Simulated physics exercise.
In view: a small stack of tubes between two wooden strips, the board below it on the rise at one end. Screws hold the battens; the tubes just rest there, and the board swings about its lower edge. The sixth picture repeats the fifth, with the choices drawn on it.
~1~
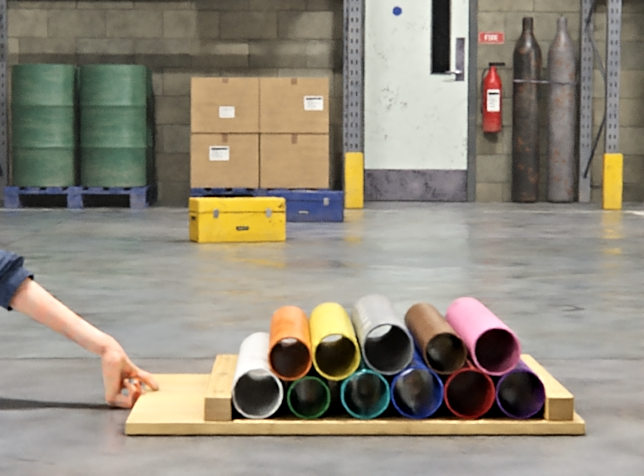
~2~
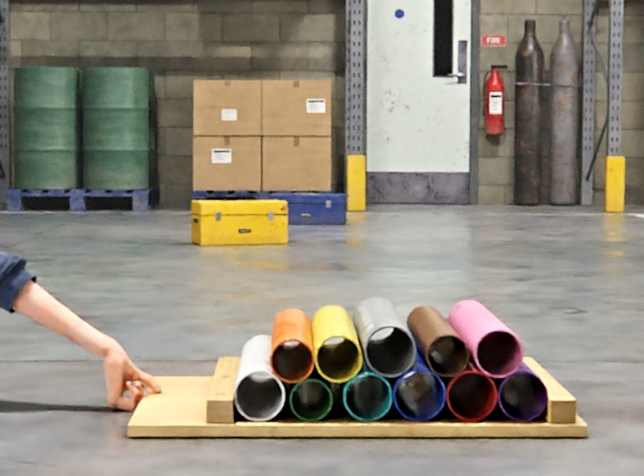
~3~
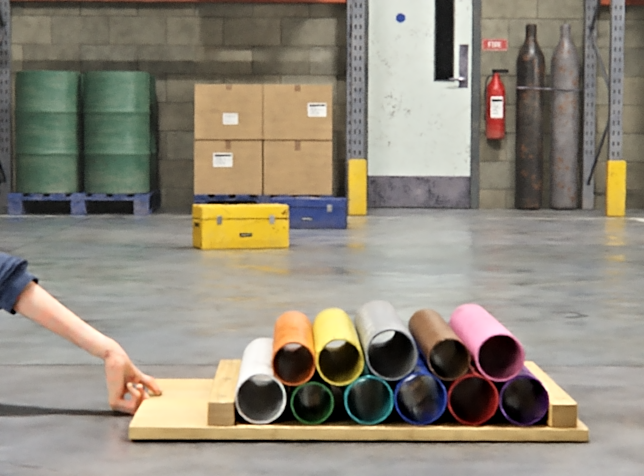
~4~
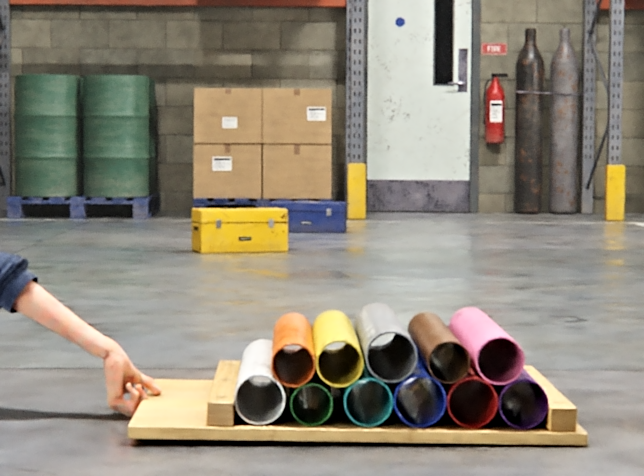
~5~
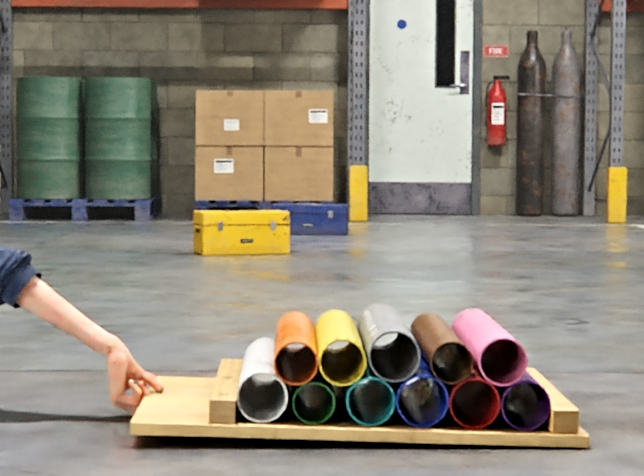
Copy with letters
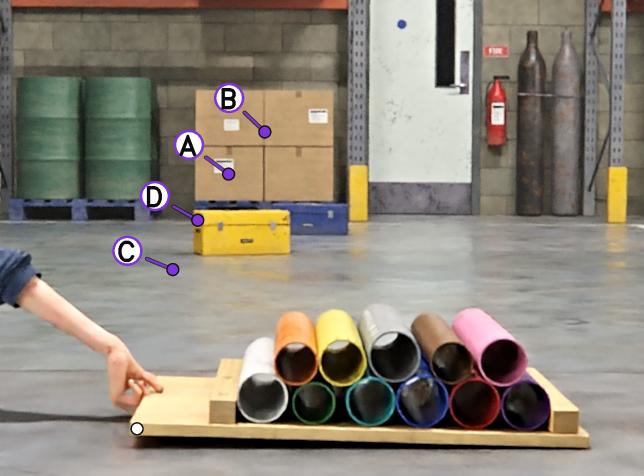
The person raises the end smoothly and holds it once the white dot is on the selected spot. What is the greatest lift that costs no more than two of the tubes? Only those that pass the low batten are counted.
At most to C.
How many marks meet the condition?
The number is one.
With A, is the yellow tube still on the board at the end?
The yellow tube: No.
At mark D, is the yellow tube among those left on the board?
The yellow tube: No.
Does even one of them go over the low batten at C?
At C: No.
On the marked copy, A at (228, 174); B at (265, 132); C at (173, 269); D at (198, 220); the white dot at (137, 429).
Taking C. A third of the way, board at 19°.
Two thirds of the way, board at 22°.
When it is over, board at 22°, none over the low batten.
As for the rest, A five over the low batten; B five over the low batten; D five over the low batten.
